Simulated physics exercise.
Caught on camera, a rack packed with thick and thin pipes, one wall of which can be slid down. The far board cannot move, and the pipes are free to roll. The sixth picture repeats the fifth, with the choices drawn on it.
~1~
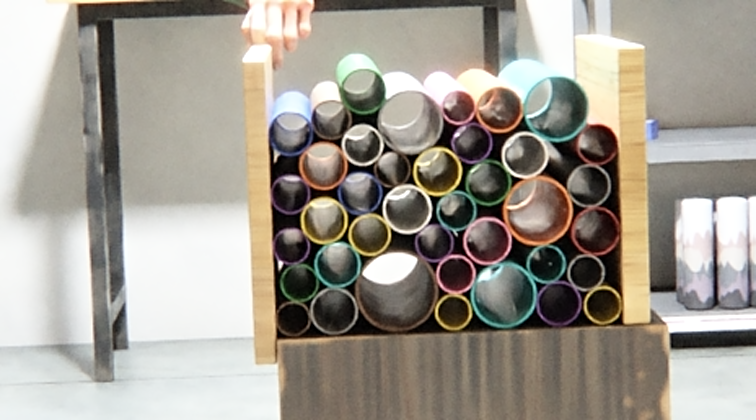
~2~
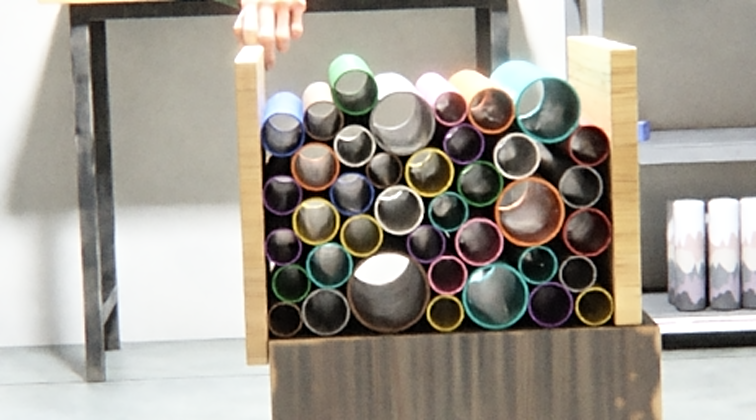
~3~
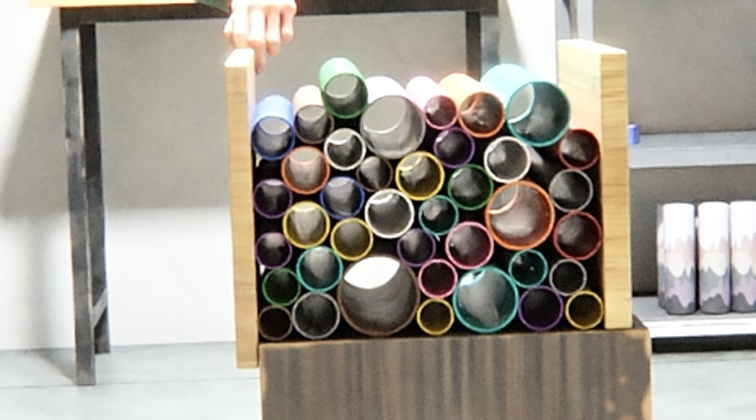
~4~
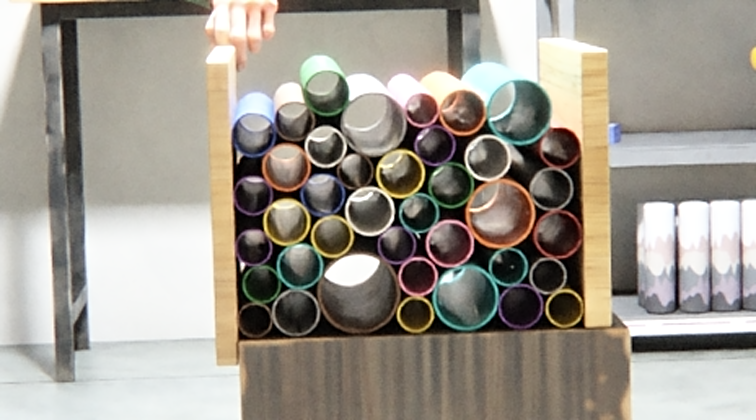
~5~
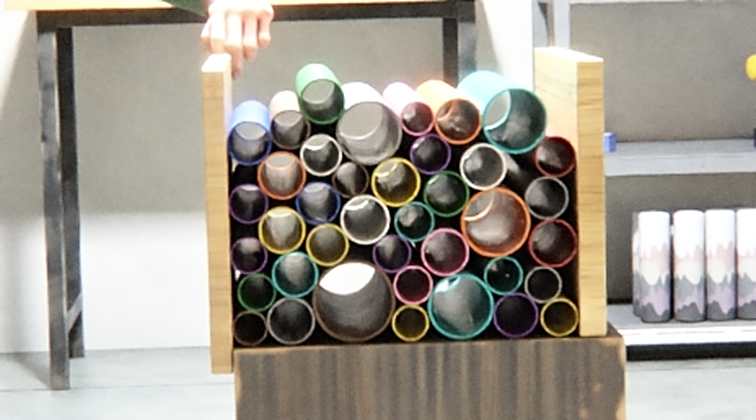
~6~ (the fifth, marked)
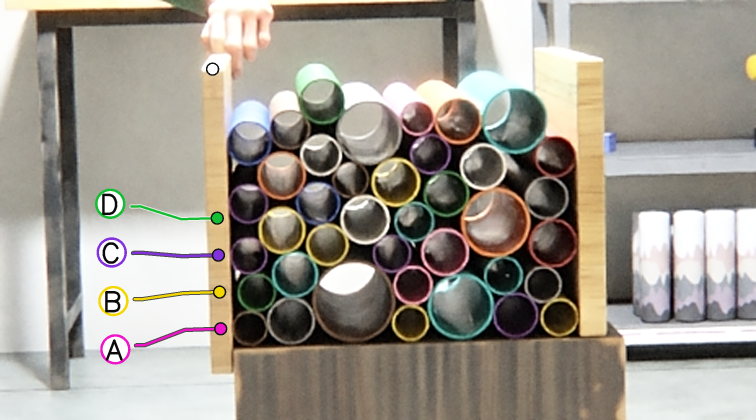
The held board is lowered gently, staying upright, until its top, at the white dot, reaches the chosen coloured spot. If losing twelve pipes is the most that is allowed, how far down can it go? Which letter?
It can be let down to B.
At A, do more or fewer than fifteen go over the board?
More than fifteen.
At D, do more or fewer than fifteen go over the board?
At D, fewer than fifteen.
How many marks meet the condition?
Three of the four.
On the marked copy, A at (221, 329); B at (220, 292); C at (219, 255); D at (218, 218); the white dot at (213, 69).
With B. Early on, top of the board (227, 175).
Further on, top of the board (231, 289).
At the end, top of the board (231, 290), twelve out over the board.
As for the rest, A more than twelve out over the board; C about six out over the board; D three out over the board.
